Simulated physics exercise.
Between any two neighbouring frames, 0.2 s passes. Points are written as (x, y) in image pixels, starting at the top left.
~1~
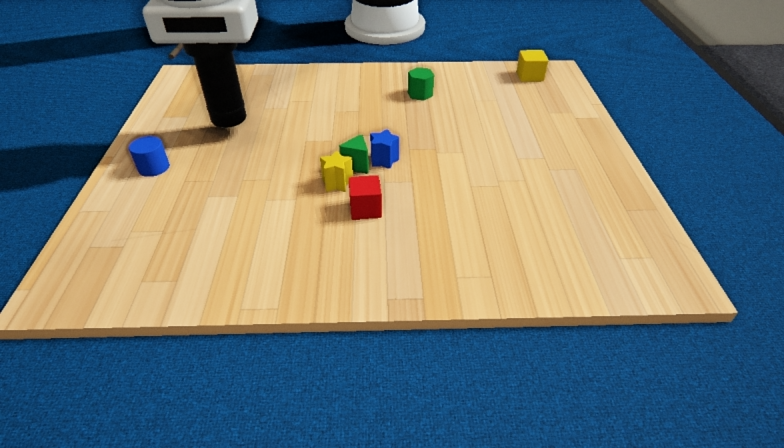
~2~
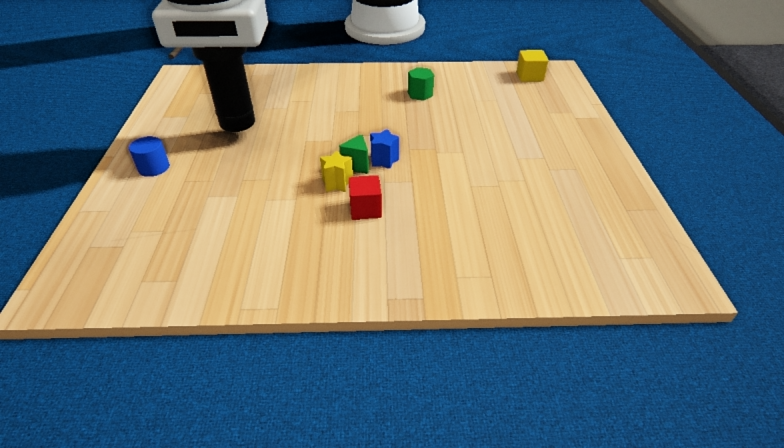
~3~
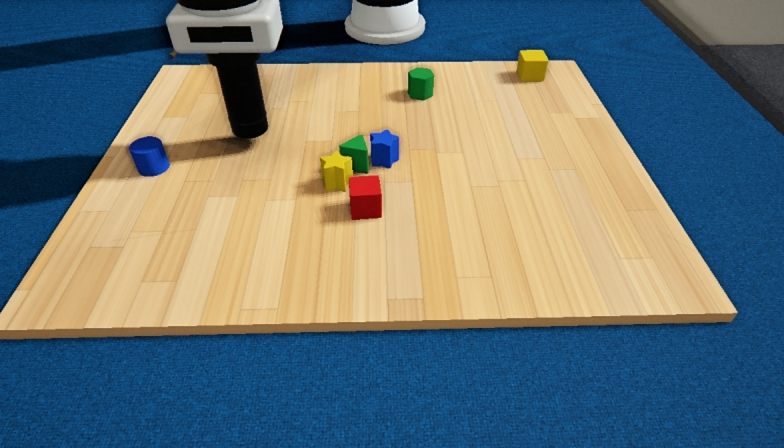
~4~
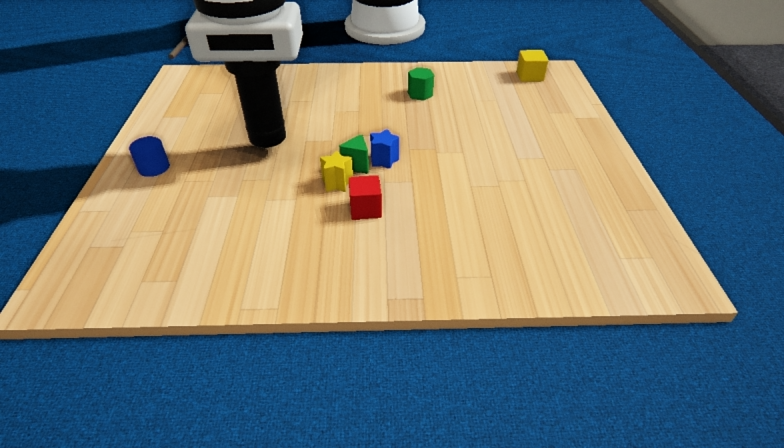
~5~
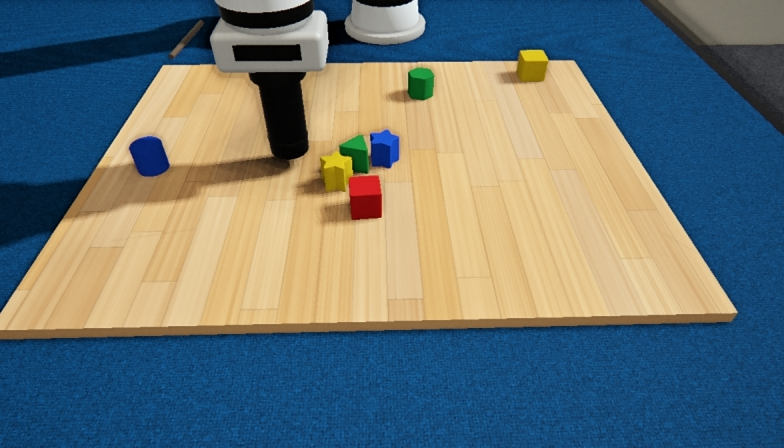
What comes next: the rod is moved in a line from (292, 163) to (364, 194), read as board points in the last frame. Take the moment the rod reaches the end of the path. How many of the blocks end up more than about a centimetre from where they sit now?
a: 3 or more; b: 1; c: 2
The correct letter is c.
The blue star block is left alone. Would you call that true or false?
The statement is true.
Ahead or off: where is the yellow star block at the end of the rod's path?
It is still ahead of the rod.
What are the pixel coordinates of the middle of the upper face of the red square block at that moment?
The red square block ends near (397, 204).
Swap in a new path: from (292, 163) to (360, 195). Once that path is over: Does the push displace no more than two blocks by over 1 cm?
That would be a yes.
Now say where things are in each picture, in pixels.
The first picture shows tip of the rod at (229, 119), middles of tops, yellow star block at (335, 160), green three-sided block at (356, 143), red square block at (365, 185), blue star block at (384, 137).
The second picture shows rod at (238, 123), nothing pushed.
The third picture shows rod at (251, 130), nothing pushed.
The fourth picture shows rod at (268, 138), nothing pushed.
The fifth picture shows rod at (290, 150), yellow star block at (335, 160), green three-sided block at (356, 143), red square block at (365, 185), blue star block at (384, 137).
On the path given first. One third of the way, rod at (314, 160); yellow star block at (339, 161).
Two thirds of the way, rod at (338, 170); yellow star block at (361, 172), turned 15° anticlockwise; red square block at (373, 190).
At the end, rod at (363, 180); yellow star block at (388, 183), turned 15° anticlockwise; green three-sided block unmoved; red square block at (397, 204), turned 15° clockwise; blue star block unmoved.
